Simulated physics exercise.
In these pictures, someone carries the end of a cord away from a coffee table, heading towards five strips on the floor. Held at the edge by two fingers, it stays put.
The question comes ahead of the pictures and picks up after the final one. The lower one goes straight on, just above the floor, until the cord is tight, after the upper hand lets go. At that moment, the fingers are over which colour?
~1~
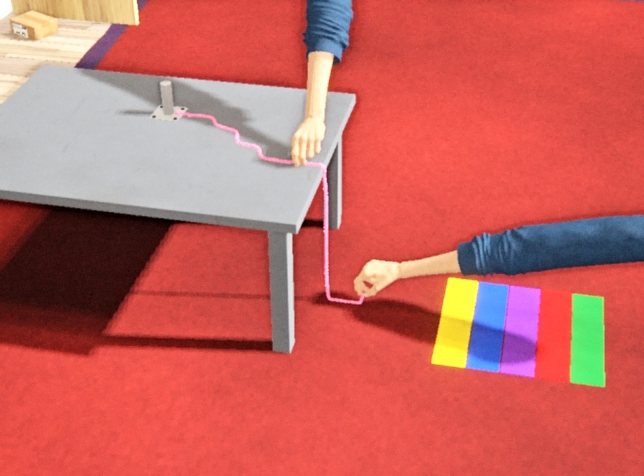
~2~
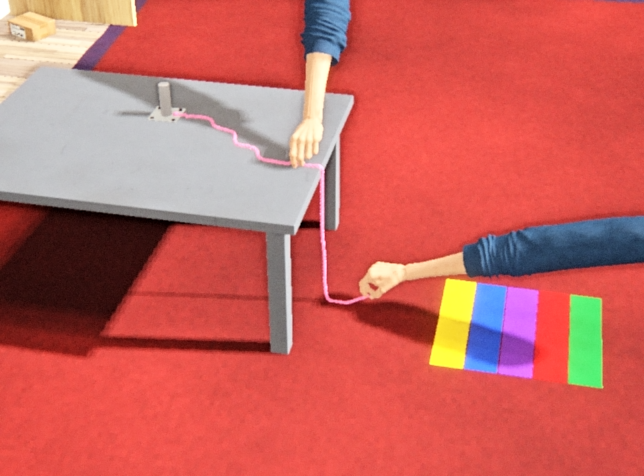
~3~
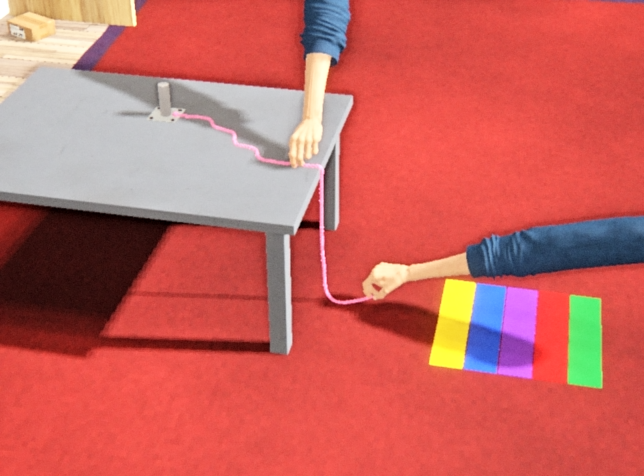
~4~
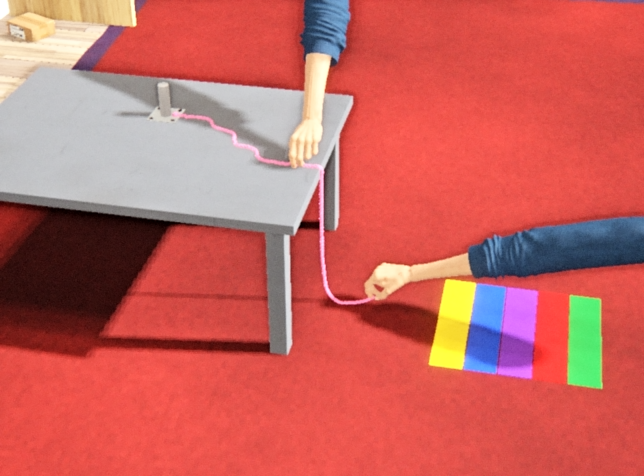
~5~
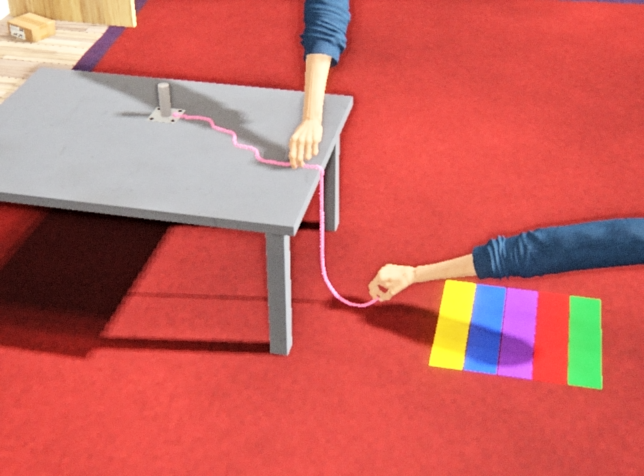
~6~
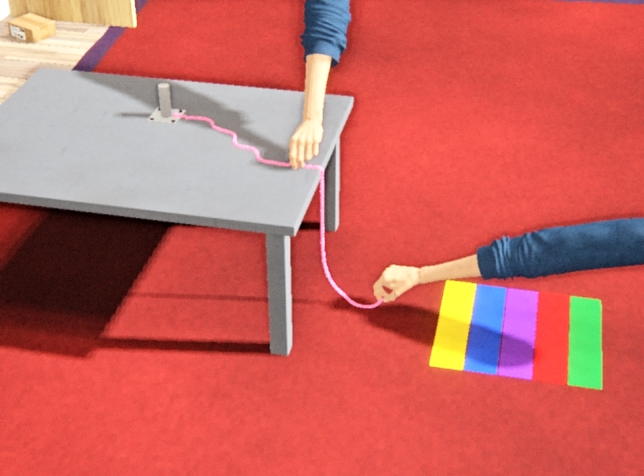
Over the blue one.
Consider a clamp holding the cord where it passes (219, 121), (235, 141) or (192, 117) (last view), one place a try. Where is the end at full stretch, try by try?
It comes to rest around (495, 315), (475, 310) and (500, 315) respectively.
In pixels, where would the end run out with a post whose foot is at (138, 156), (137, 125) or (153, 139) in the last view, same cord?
(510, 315), (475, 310) and (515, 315), in that order.
Soon after, end near (436, 306); short of the strips.
Then, end near (474, 310); over blue.
At full stretch, end near (496, 313); over blue. The blue one.
